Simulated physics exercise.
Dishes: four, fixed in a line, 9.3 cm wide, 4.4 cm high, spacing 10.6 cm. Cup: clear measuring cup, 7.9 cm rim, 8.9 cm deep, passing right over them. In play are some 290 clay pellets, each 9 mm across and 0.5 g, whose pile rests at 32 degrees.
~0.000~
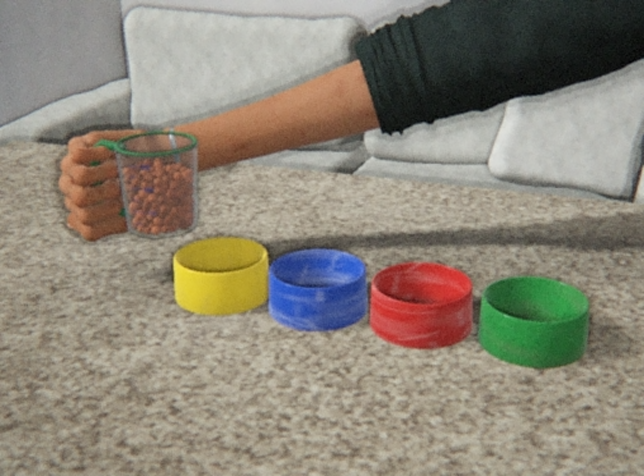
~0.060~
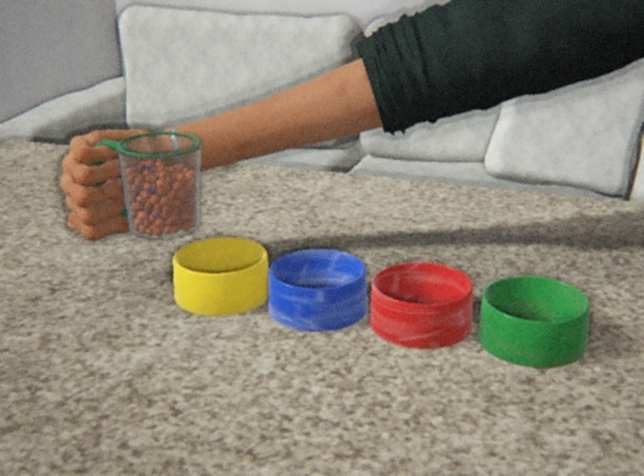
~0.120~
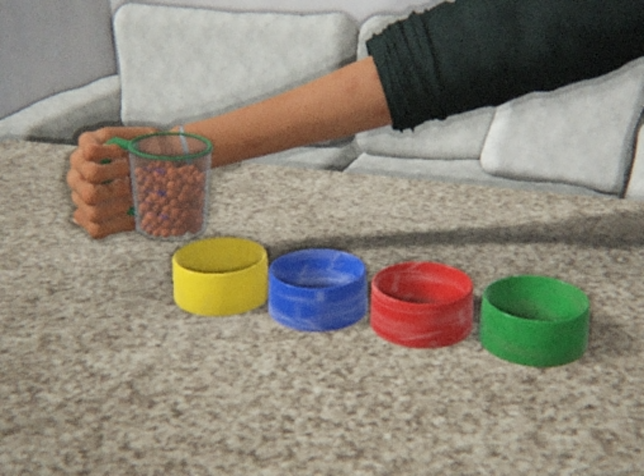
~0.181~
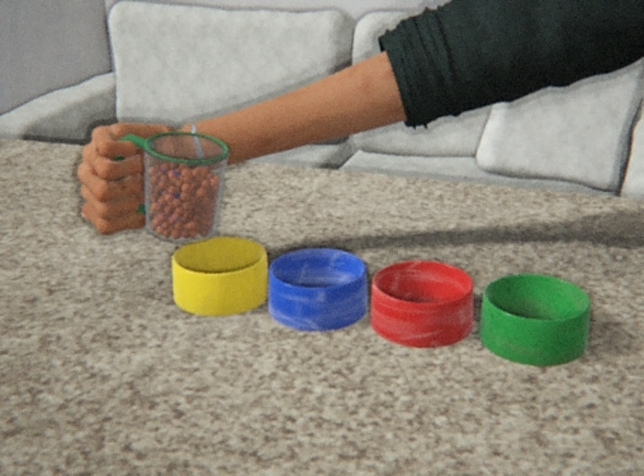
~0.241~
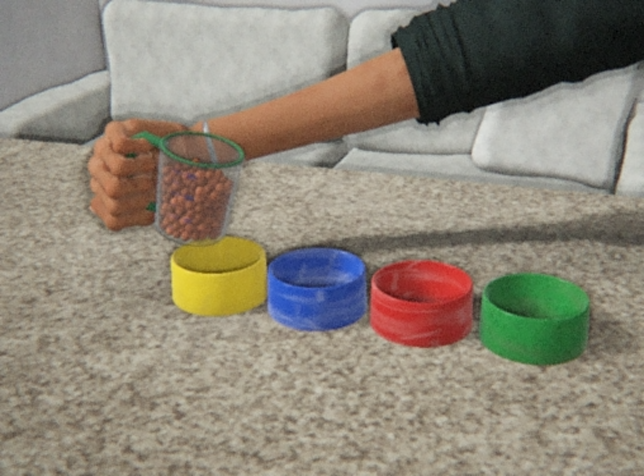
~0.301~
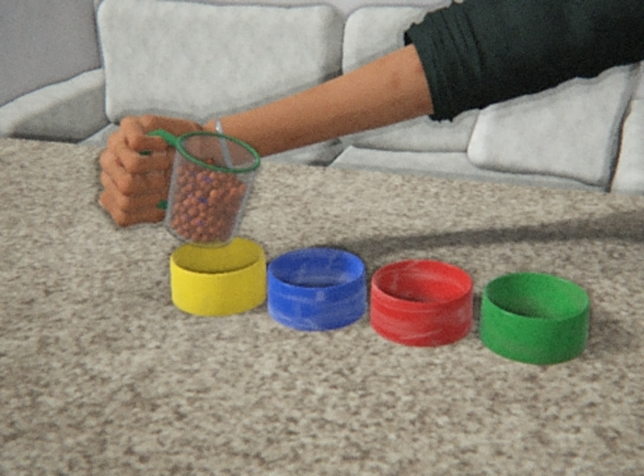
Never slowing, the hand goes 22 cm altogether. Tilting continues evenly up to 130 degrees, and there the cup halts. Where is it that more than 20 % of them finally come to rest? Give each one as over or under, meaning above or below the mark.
Red: Over, blue: Under, green: Under, yellow: Under, counter: Under.
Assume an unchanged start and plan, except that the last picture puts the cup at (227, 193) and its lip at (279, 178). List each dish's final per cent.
Per cent kept: Red 100, blue 0, green 0, yellow 0.
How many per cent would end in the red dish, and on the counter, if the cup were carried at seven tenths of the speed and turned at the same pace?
Shares: Red 100, counter 0.
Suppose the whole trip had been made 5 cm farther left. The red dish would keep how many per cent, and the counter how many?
Shares - red 10 / counter 30.
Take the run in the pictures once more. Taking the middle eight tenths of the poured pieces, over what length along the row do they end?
I'd put it near 6 cm.
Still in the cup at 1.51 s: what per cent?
About 95 %.
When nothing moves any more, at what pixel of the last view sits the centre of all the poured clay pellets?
Centre at rest, approx.: (416, 296) px.
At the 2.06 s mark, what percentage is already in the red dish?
I'd say close to 100 per cent at that point.
After 1.03 s, tilt 70 degrees; cup holds 100 %.
Then, at 1.51 s, tilt 105 degrees; cup holds 95 %, red 5 %.
After 2.06 s, tilt 130 degrees; cup holds 0 %, red 100 %.
In the end, at 2.4 s, red 100 %, blue 0 %, green 0 %, yellow 0 %, counter 0 %.
